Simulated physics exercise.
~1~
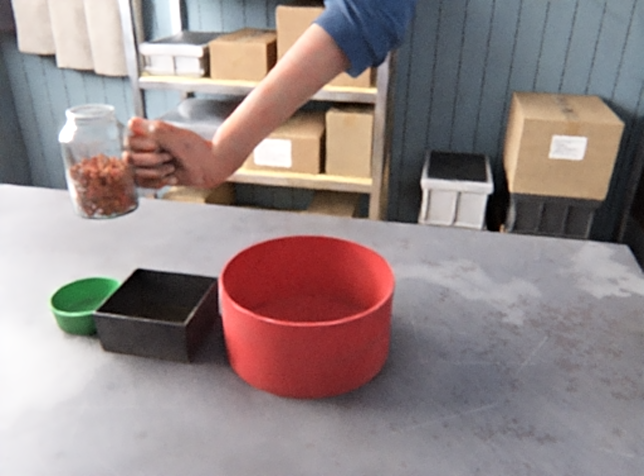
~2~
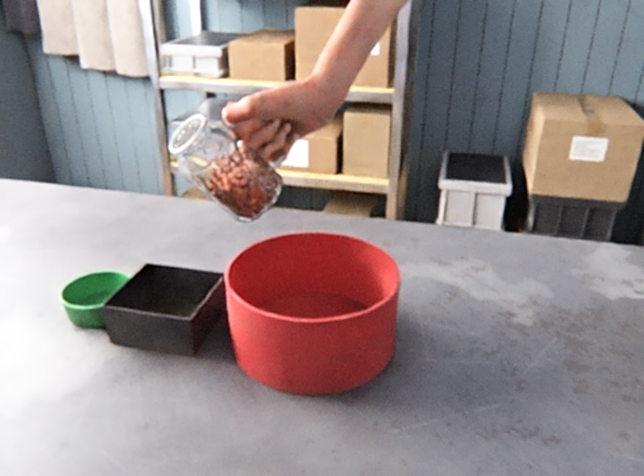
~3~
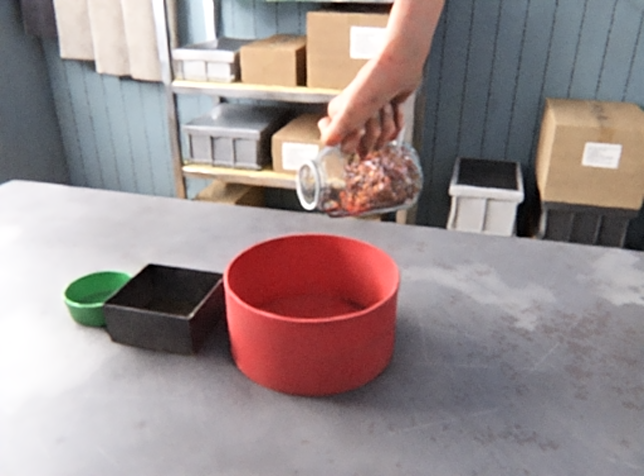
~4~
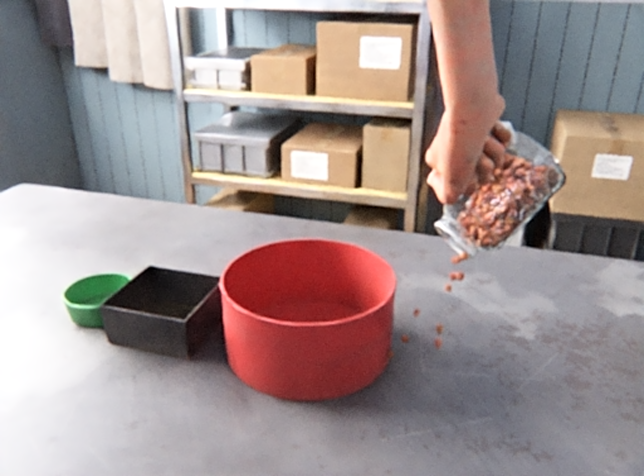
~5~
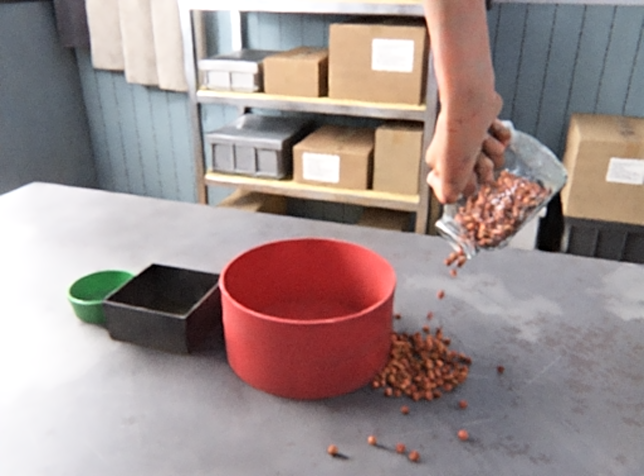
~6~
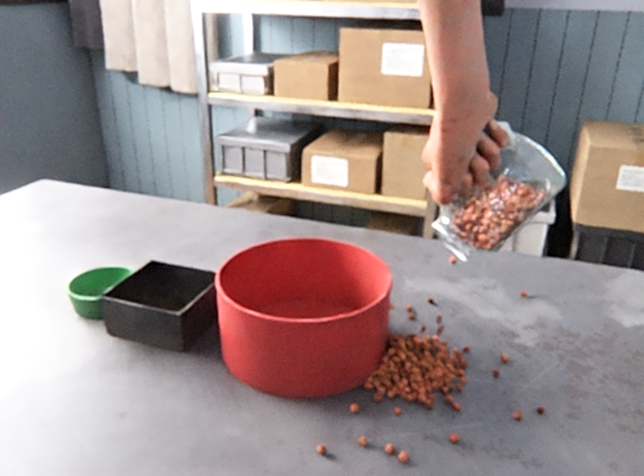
A hand-held glass jar moves right past a red pot and spills pellets onto the table.
